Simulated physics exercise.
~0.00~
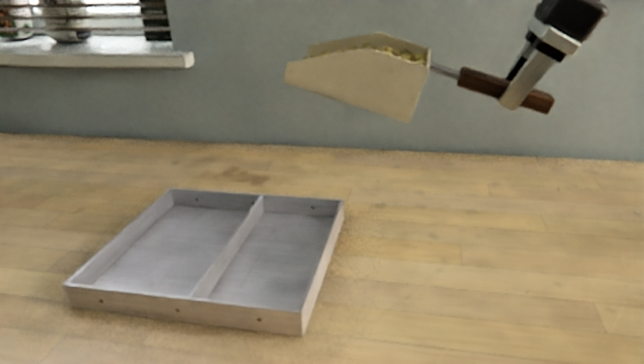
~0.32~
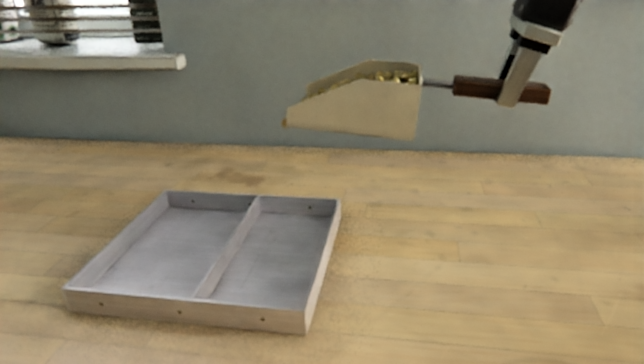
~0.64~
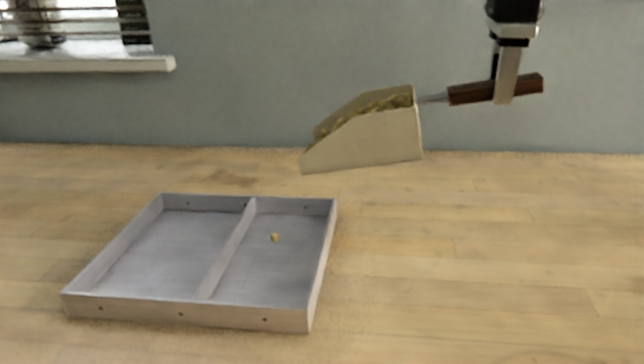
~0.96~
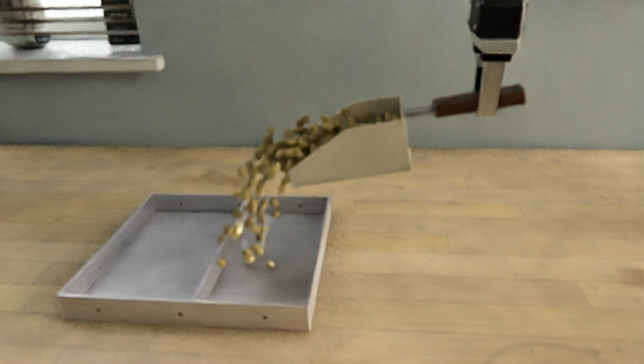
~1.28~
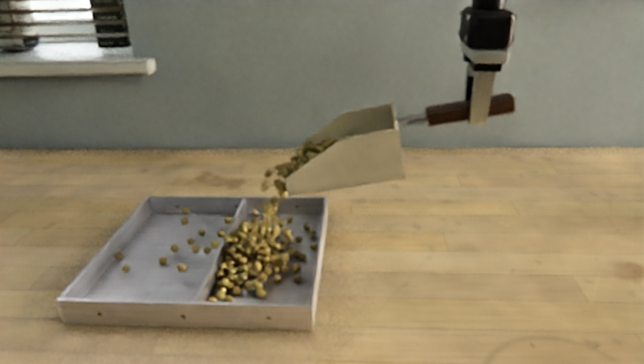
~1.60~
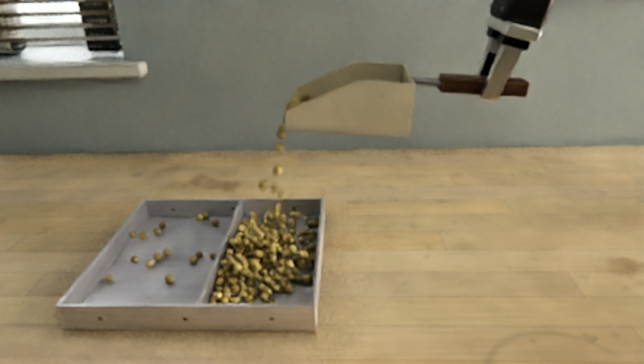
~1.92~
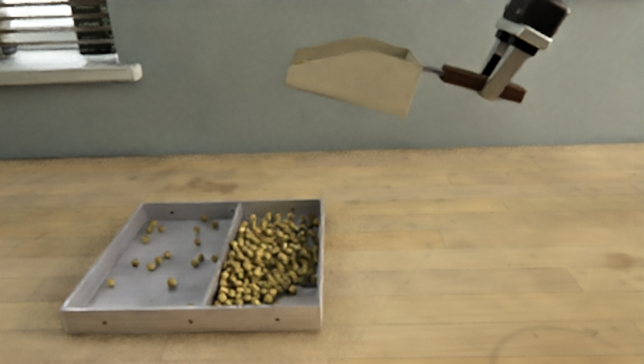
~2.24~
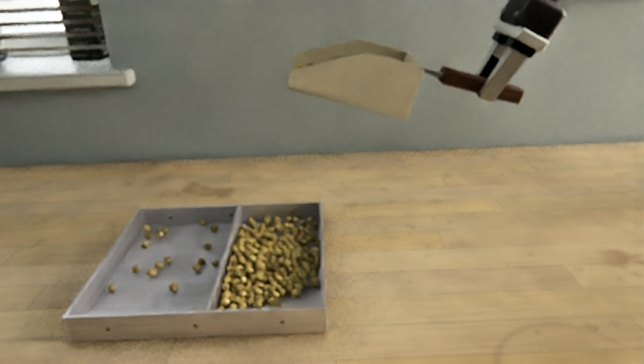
On a wooden surface before a grey wall, a gripper holding a beige scoop tips it forward and pours small golden beads into a divided tray, then tilts it back and lifts it, leaving the right compartment heaped and a few beads scattered in the left.
